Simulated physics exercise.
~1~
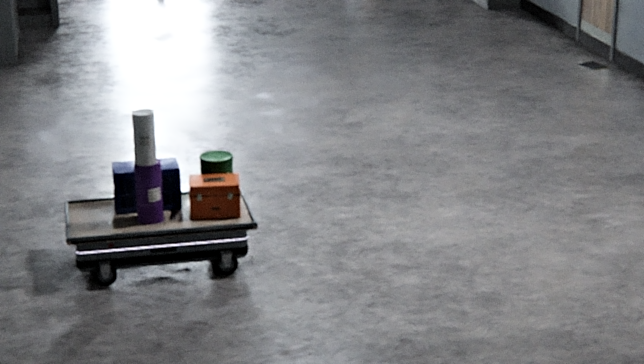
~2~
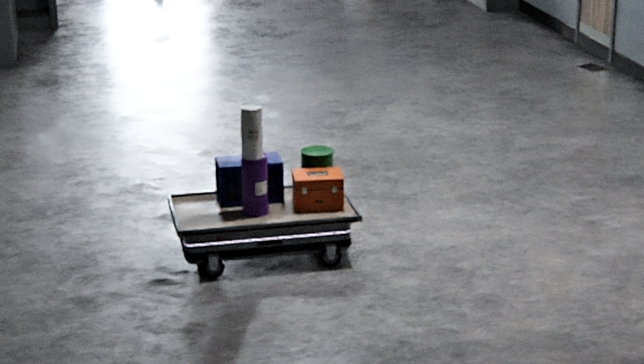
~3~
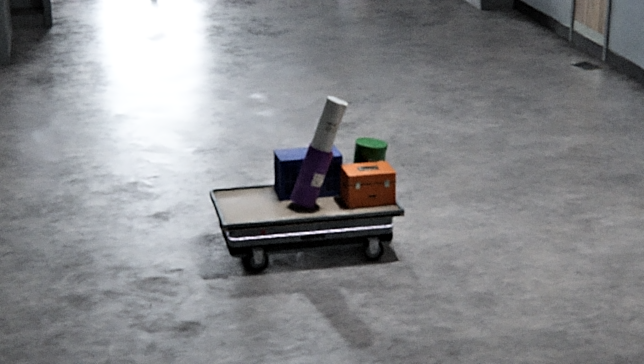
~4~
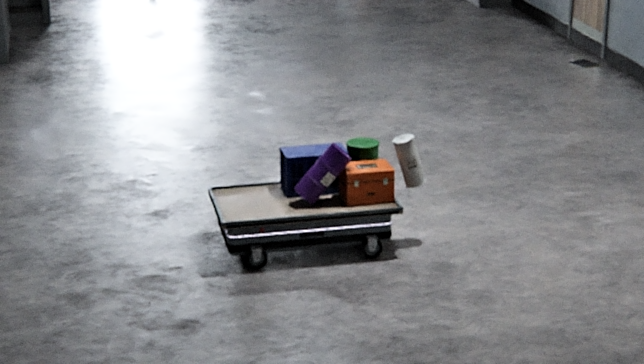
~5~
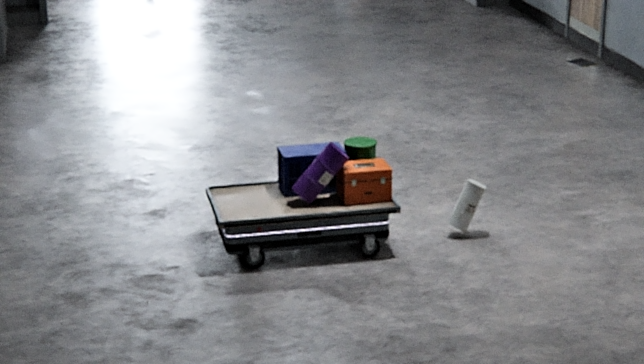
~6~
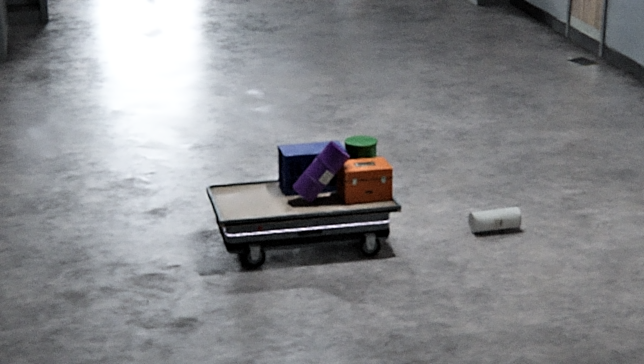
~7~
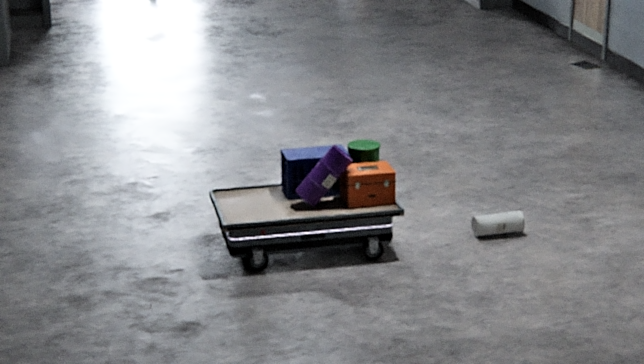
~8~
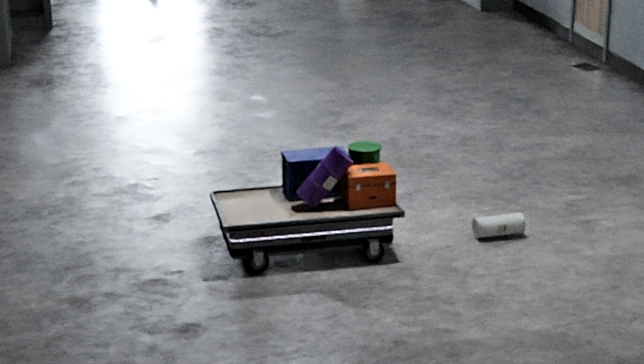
Flat cart rolling right and stopping, its stacked white canister toppling to the floor while the purple one leans against the orange toolbox.
